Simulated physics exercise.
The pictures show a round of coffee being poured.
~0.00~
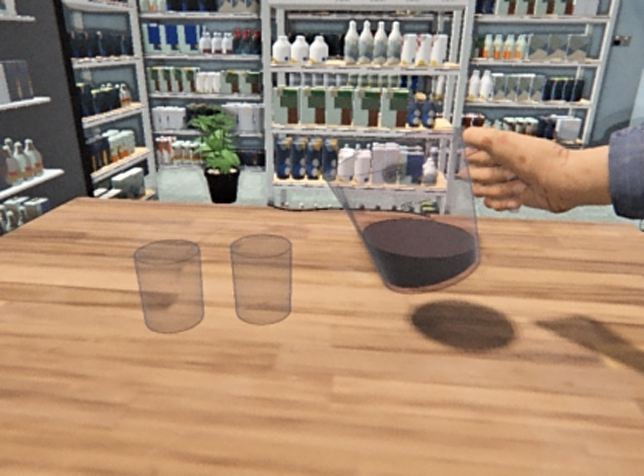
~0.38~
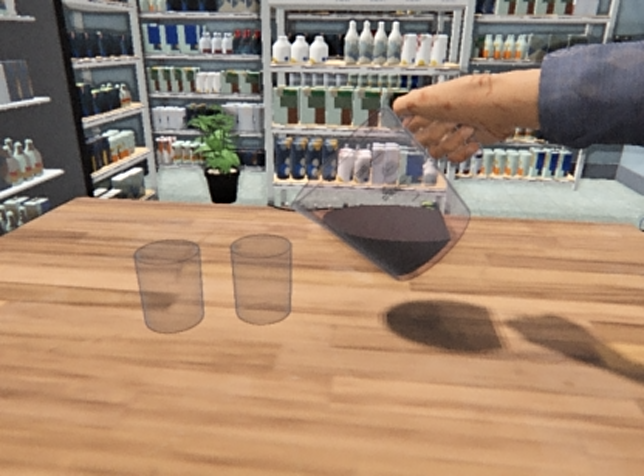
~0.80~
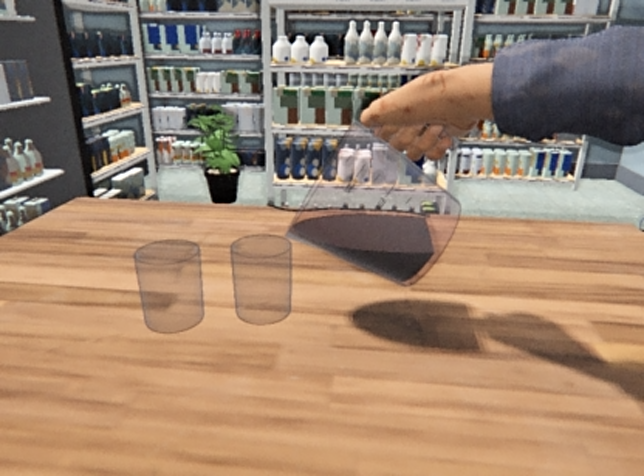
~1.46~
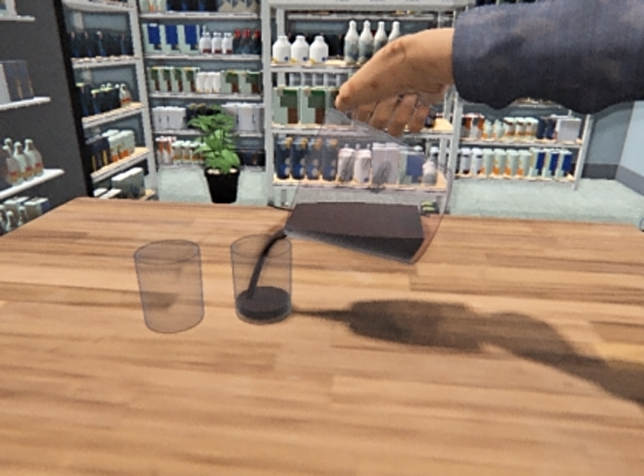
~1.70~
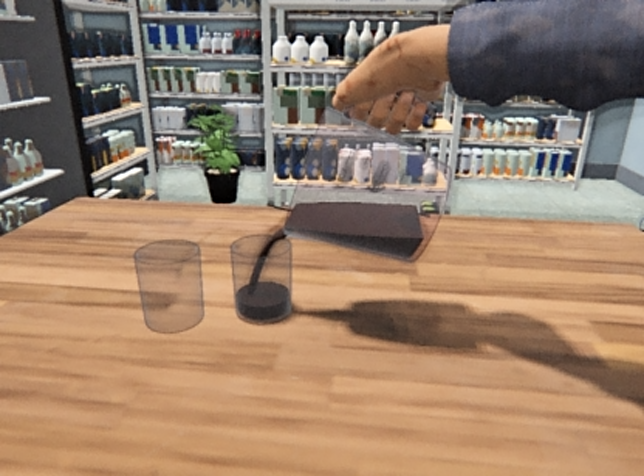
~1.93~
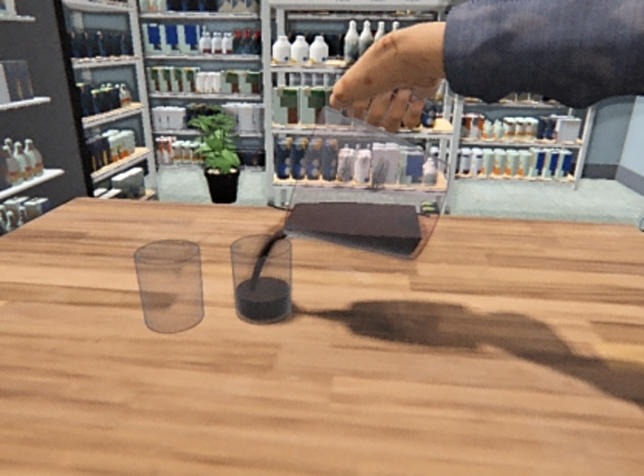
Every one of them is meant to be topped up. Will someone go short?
What the jug holds runs short.
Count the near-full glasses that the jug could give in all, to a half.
Roughly 1.5 servings.
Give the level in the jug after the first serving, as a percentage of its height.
I make it 5 per cent.
After 2.9 s, the first is about two thirds full.
After 7.6 s, the first is done and the jug has about a quarter of its load.
After 12.4 s, the jug is empty with one filled and the next at about a third of a serving.
